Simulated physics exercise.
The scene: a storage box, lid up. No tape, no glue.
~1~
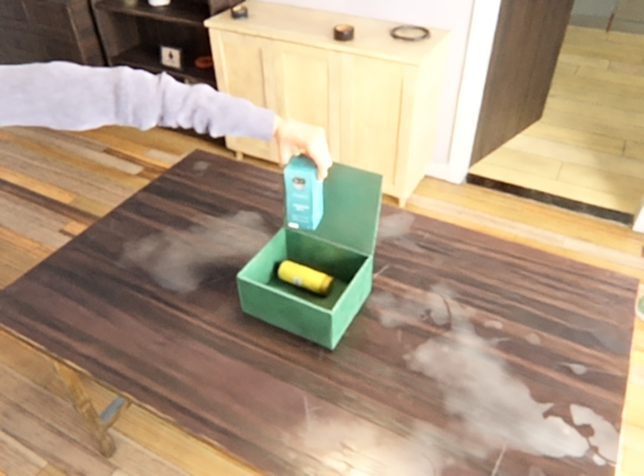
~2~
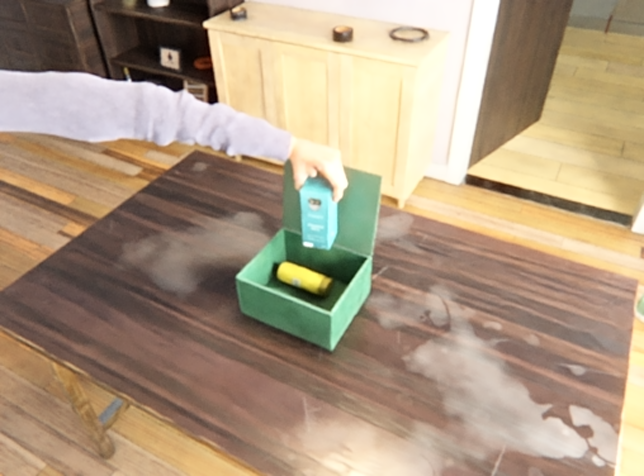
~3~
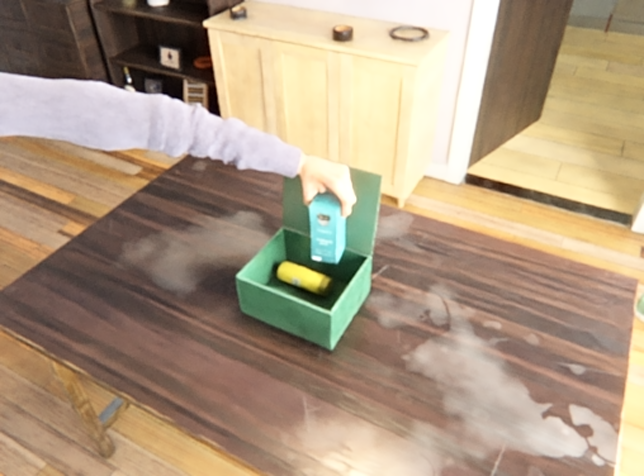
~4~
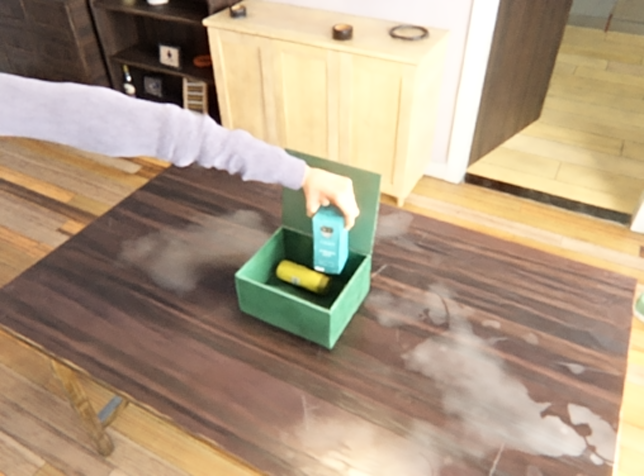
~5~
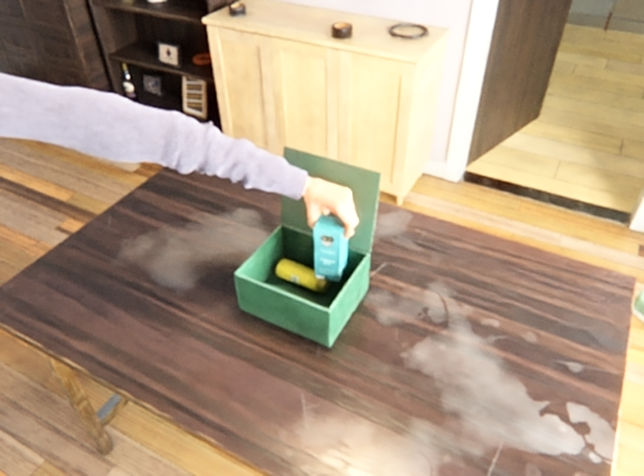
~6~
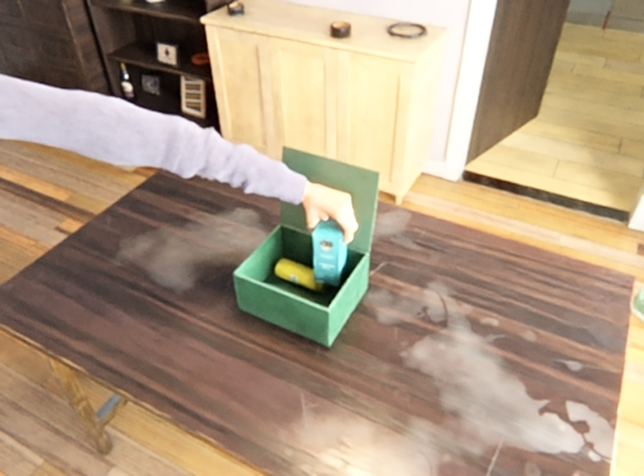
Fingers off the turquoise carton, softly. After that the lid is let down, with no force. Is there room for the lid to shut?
The lid is held up.
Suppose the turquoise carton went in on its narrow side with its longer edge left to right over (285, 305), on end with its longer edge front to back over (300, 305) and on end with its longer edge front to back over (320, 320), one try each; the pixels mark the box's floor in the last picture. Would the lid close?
In the first case it shuts flat; in the second case it is held up; in the third case it is held up.
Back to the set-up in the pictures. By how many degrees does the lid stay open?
Some 45° above the rim.
Then, 1.10 s past the last view, lid starting down; turquoise carton rocked 21° from its first pose near (341, 257).
Then, 1.90 s past the last view, lid 70° above the rim; turquoise carton rocked 23° from its first pose near (337, 261).
Then, 2.10 s past the last view, lid 52° above the rim; turquoise carton rocked 33° from its first pose near (334, 272); yellow shaker displaced a little.
Finally, lid 43° above the rim; moved from the start, turquoise carton; yellow shaker still in place. Final places as the last picture's camera would see them, turquoise carton near (332, 275).
